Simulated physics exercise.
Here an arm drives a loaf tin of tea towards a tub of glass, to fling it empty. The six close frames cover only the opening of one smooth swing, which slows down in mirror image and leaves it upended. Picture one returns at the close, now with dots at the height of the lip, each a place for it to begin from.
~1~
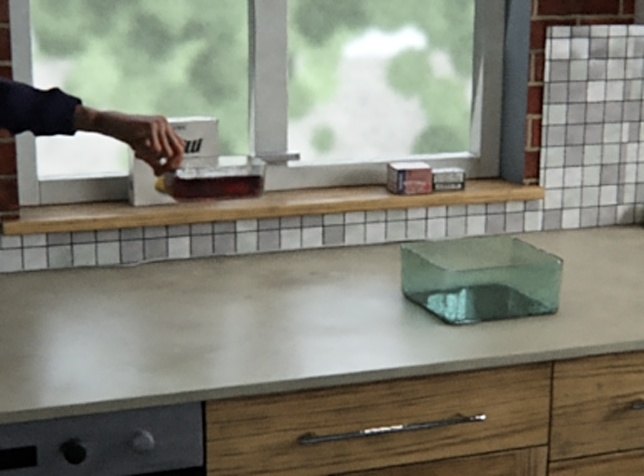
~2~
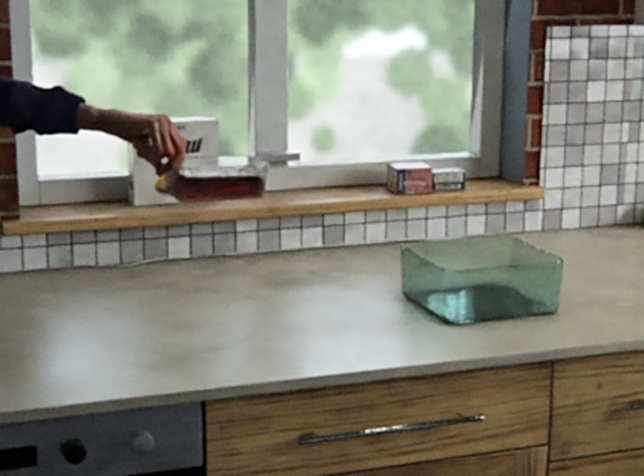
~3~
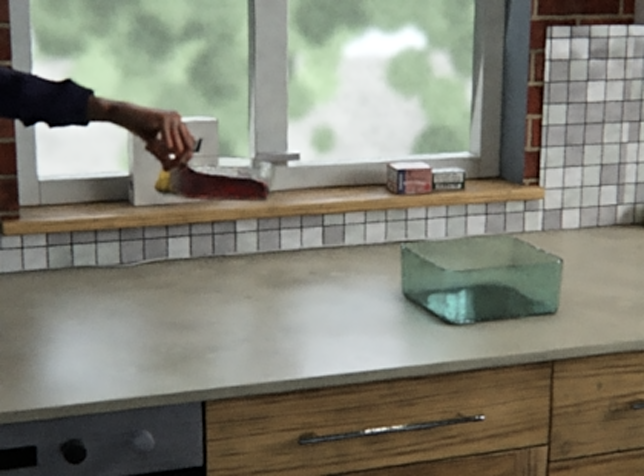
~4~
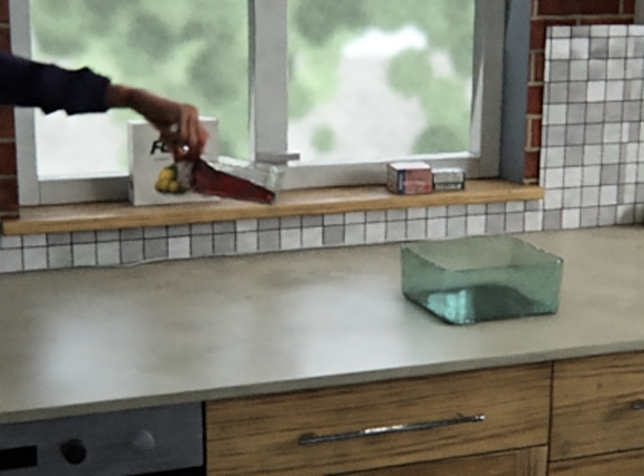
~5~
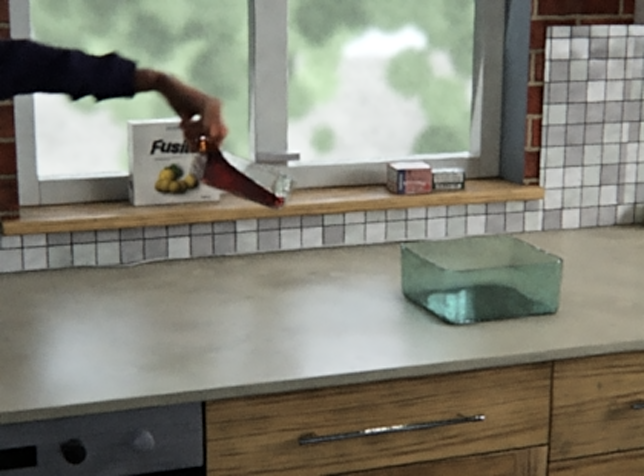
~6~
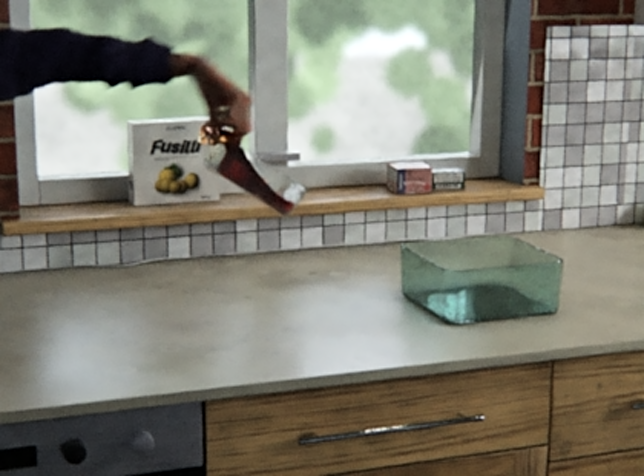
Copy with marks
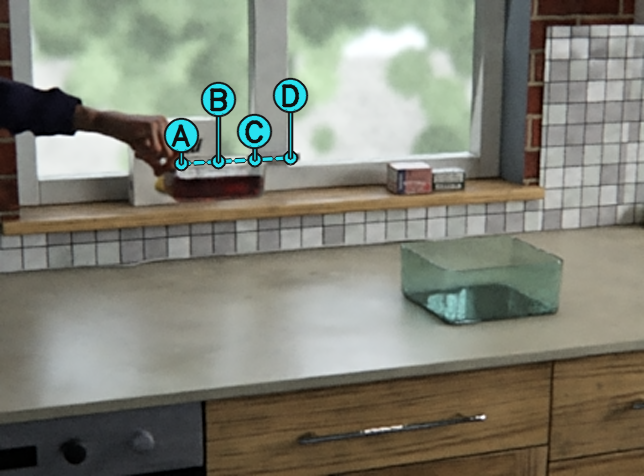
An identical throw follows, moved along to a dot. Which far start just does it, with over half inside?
D will do.
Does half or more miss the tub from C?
Yes, that goes wrong.
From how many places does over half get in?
One.
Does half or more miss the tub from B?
Yes, that goes wrong.
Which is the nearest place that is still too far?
Here it is place C.
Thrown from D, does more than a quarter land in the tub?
Yes.
On the marked copy, A at (181, 163); B at (218, 161); C at (254, 159); D at (290, 157).
With A, about 0 % lands in the tub, 99 % falls short.
With B, about 2 % lands in the tub, 96 % falls short.
With C, about 23 % lands in the tub, 73 % falls short and 4 % goes beside or beyond.
With D, about 65 % lands in the tub, 22 % falls short and 13 % goes beside or beyond.
